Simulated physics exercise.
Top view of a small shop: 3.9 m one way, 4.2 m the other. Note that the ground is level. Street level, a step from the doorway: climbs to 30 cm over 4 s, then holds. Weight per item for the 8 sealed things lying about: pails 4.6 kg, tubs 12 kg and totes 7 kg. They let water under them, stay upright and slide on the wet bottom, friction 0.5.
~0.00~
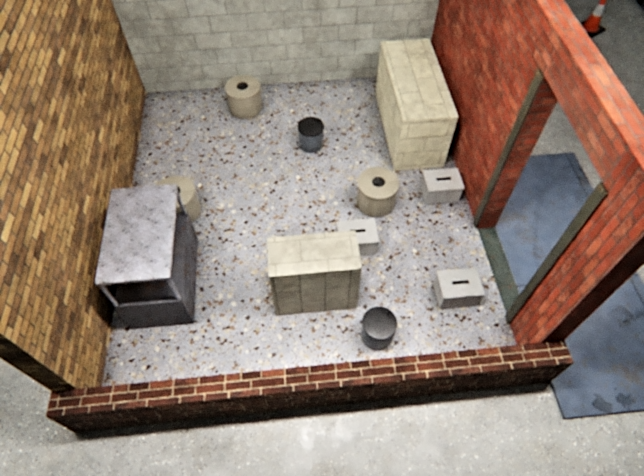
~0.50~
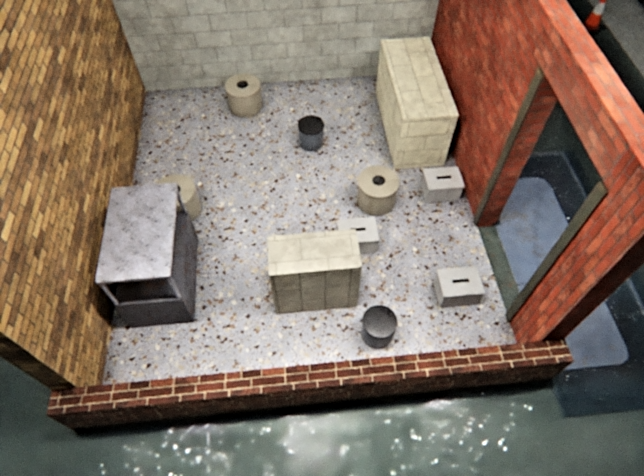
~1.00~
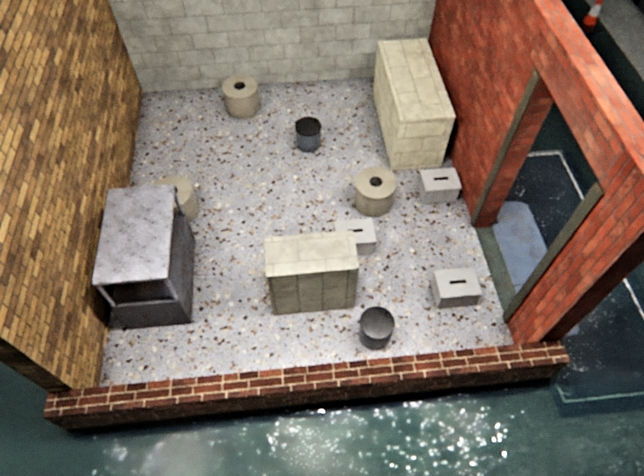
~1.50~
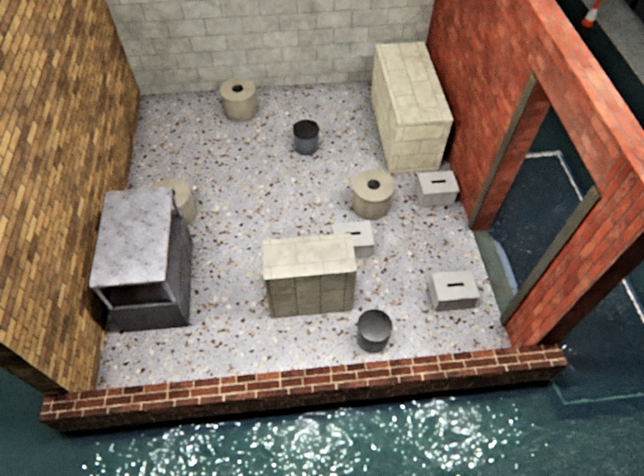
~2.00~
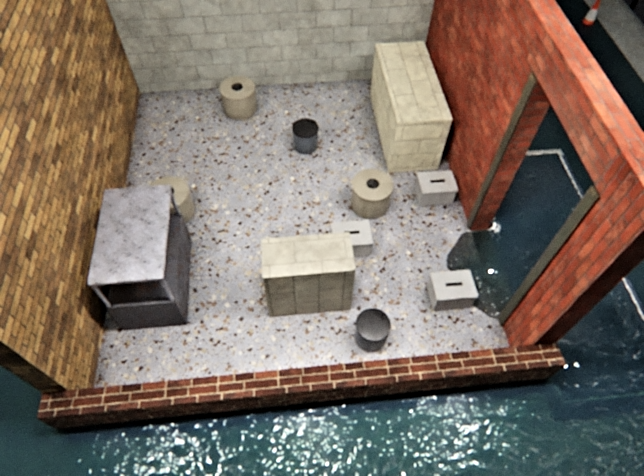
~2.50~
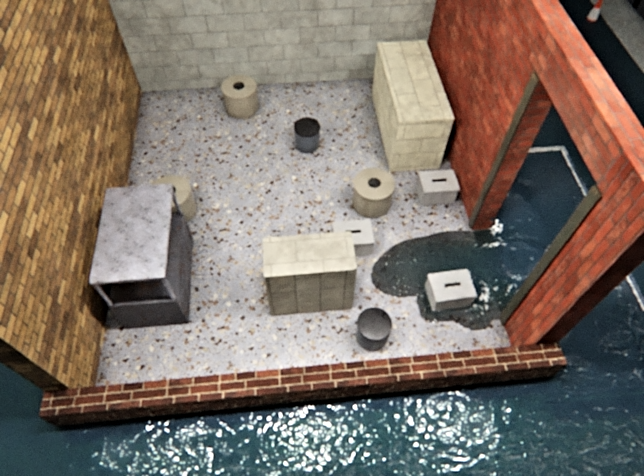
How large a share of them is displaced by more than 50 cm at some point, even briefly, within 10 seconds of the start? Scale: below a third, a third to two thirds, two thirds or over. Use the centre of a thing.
Middle band.
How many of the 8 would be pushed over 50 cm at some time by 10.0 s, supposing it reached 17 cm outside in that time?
You'd get 3 in that case.
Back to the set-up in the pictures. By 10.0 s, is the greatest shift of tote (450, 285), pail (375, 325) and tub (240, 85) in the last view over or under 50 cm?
One by one in that order: Above; above; above.
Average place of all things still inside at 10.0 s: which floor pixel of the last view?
Averaged position, last view: Near pixel (316, 186).
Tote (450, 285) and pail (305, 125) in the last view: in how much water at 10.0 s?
Around 21 cm and 4 cm.
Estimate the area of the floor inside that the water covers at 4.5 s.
Somewhere about 7.5 m2, give or take.
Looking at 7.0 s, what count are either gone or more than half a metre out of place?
I count 4 of them.
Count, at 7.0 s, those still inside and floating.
I count 4.
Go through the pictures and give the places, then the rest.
A tote at (460, 283), on the bottom; a pail at (311, 126) rests on the ground; water covers 0.0 m2; 0 of 8 have shifted, in the first picture.
A tote at (461, 281), on the bottom; a pail at (311, 124) rests on the ground; 0.0 m2 under water; 0 of 8 have shifted, in the second picture.
A tote at (458, 282) rests on the ground; a pail at (308, 126), on the bottom; water covers 0.0 m2; 0 of 8 have shifted, in the third picture.
A tote at (455, 285), on the bottom; a pail at (306, 129), on the bottom; water covers 0.0 m2; 0 of 8 have shifted, in the fourth picture.
A tote at (454, 285), on the bottom; a pail at (305, 127), on the bottom; water covers 0.2 m2; 0 of 8 have shifted, in the fifth picture.
A tote at (452, 285), on the bottom, 3 cm from its start; a pail at (307, 126), on the bottom; 0.8 m2 under water; 0 of 8 have shifted, in the sixth picture.
After 3.5 s 1 of 8 are over 50 cm from their spots; 0 afloat.
After 4.5 s 3 of 8 are over 50 cm from their spots; 1 afloat.
After 7.0 s 4 of 8 are over 50 cm from their spots; 4 afloat.
After 10.0 s 5 of 8 are over 50 cm from their spots, and 5 have been at some point; 5 afloat.
